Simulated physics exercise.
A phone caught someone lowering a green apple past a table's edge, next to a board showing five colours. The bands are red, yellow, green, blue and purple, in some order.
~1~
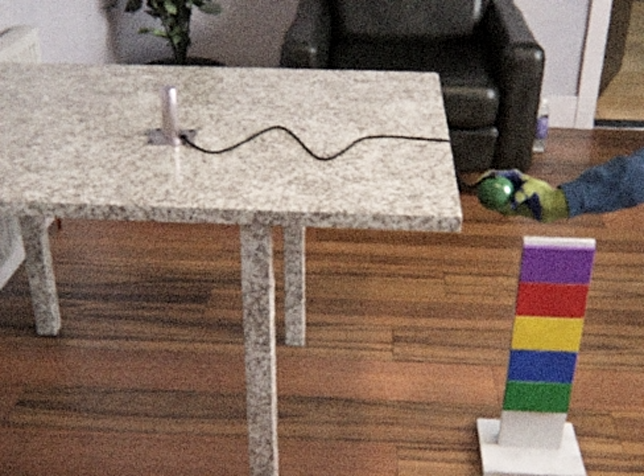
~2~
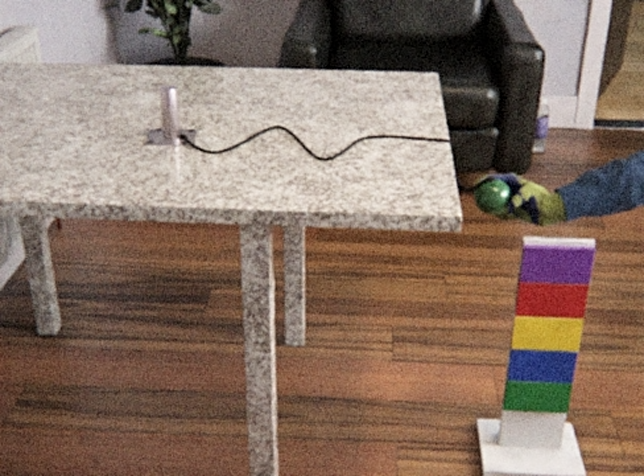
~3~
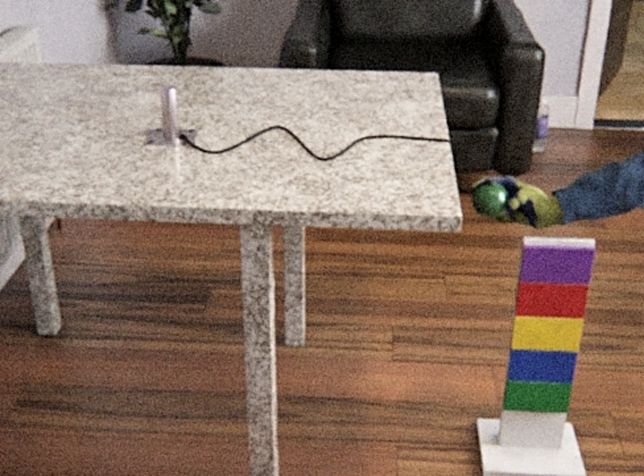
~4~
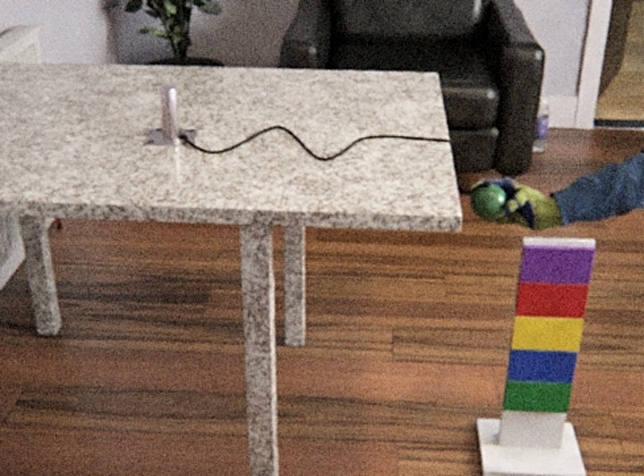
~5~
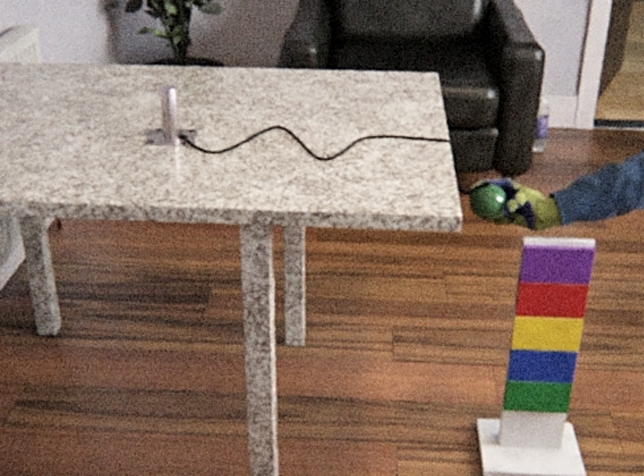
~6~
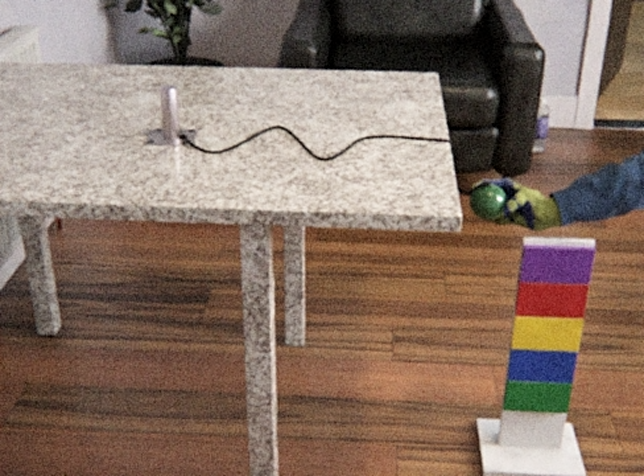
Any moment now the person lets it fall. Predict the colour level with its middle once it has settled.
I would say blue.
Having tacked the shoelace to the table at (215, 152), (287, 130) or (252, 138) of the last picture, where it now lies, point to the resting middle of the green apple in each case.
Estimated pixels in sequence: (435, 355), (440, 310) and (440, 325).
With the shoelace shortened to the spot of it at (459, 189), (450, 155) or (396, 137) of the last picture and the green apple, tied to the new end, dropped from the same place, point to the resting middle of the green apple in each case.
Well, that gives around (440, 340) the first time, (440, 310) the next and (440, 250) the last.
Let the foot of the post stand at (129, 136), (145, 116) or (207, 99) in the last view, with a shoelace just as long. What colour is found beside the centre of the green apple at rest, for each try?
In turn, yellow, then yellow, then blue.
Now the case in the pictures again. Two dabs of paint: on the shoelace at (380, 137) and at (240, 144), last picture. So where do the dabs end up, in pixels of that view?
First: (445, 218). Second: (272, 140).
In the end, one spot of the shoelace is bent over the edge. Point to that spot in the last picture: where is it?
Pixel (337, 156) or thereabouts.
A little later, apple near (444, 329); level with yellow.
Next, apple near (420, 353); level with blue.
When it is over, apple near (432, 359); level with blue. At blue.
